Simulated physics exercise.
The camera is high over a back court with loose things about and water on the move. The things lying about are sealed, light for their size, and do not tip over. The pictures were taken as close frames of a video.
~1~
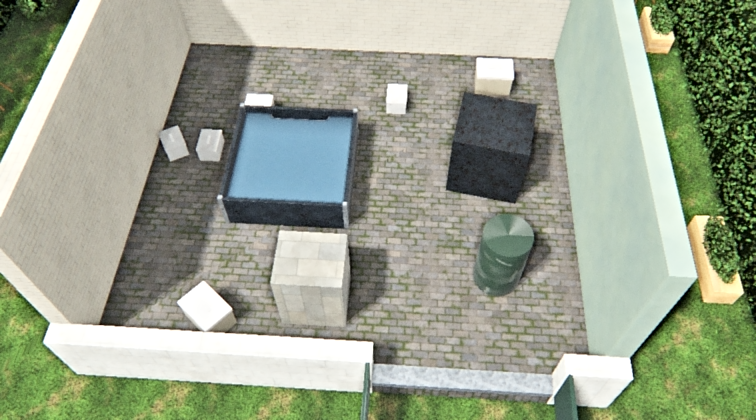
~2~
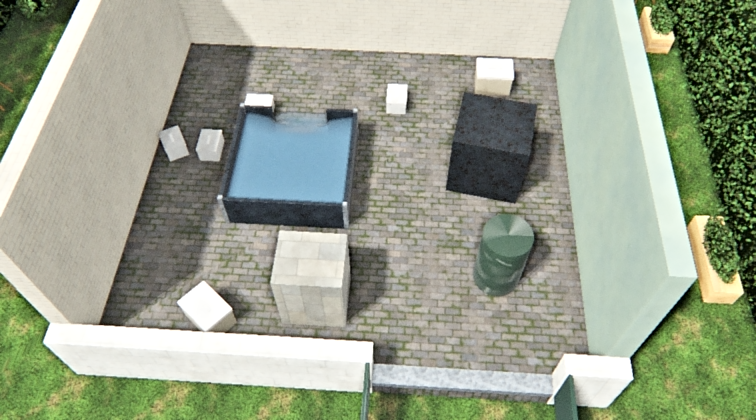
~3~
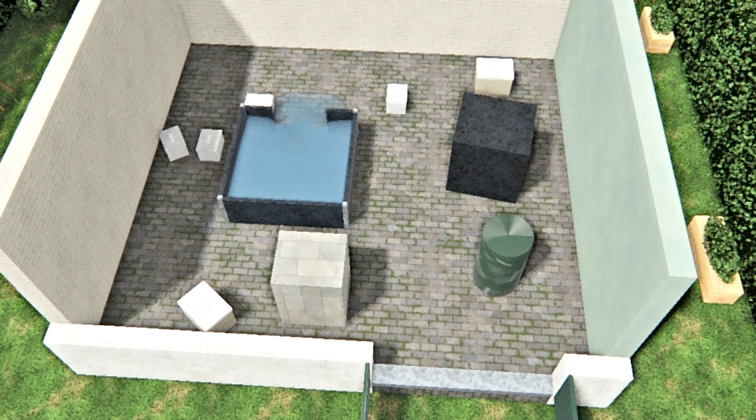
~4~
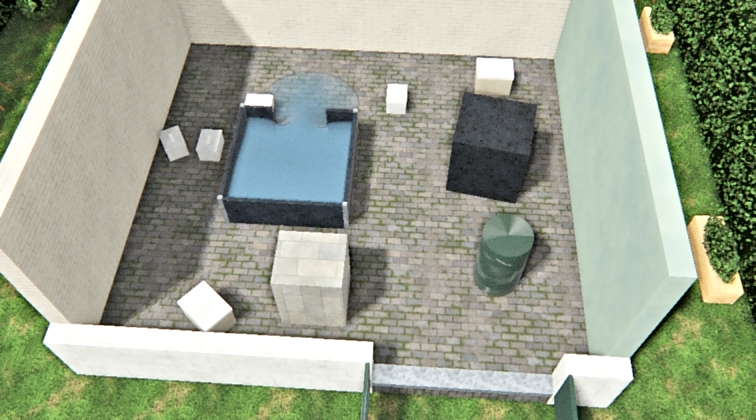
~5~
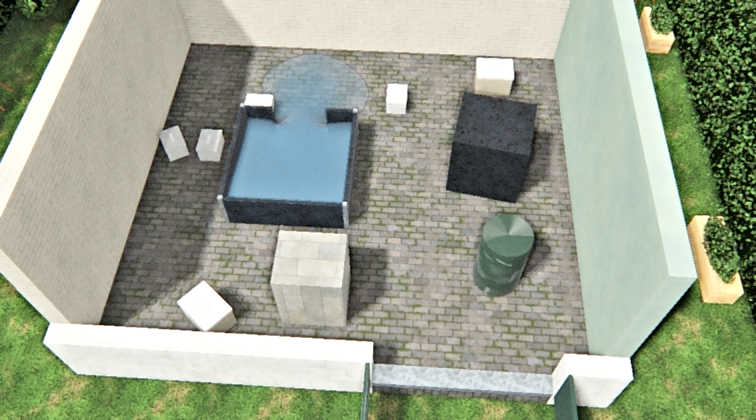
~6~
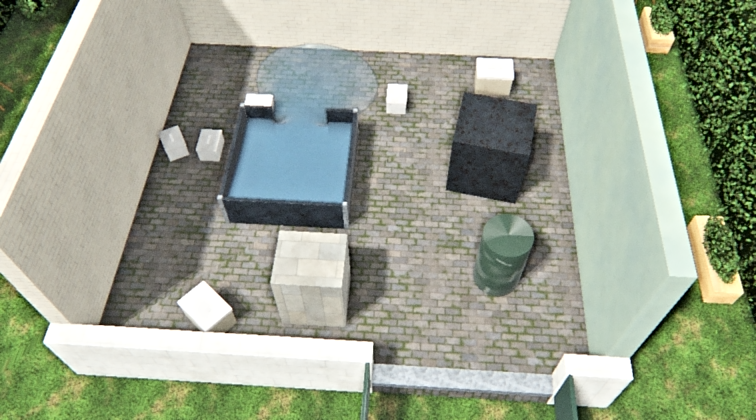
In a walled, paved back court seen from above, a dark-sided tank full of blue water stands among pale blocks, a black cube and a green barrel. The tank's far side opens in the middle, and water pours through the gap, spreading across the paving in a widening, rounded sheet while the objects stay still.
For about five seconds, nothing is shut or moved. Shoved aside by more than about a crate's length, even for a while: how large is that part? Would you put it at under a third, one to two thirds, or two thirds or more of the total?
Band-wise it's the middle band, a third to two thirds.
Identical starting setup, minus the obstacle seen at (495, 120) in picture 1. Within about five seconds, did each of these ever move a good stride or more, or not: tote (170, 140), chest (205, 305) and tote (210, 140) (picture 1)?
Outcome, each in turn - passed the mark / never cleared it / passed the mark.
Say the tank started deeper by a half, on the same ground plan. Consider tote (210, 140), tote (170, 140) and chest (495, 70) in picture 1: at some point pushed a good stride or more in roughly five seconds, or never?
Taking them as listed, the first reached the mark, the second reached the mark and the third reached the mark.
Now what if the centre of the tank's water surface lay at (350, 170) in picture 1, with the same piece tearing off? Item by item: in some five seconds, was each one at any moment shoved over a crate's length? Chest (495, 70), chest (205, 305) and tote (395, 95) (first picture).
First displaced far, then never went far, then displaced far.
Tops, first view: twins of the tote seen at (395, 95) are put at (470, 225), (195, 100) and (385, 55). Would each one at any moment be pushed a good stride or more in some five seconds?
One after the other: Not that far, yes, moved that far.
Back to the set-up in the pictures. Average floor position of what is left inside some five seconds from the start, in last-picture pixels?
Close to pixel (328, 181).
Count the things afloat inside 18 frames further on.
It adds up to 1.
A moment on, 0 of 7 are well off their spots; 0 afloat.
Next, 0 of 7 are well off their spots; 0 afloat.
Later, 1 of 7 are well off their spots; 1 afloat.
In the end, 3 of 7 are well off their spots, and 3 have been at some point; 2 afloat.
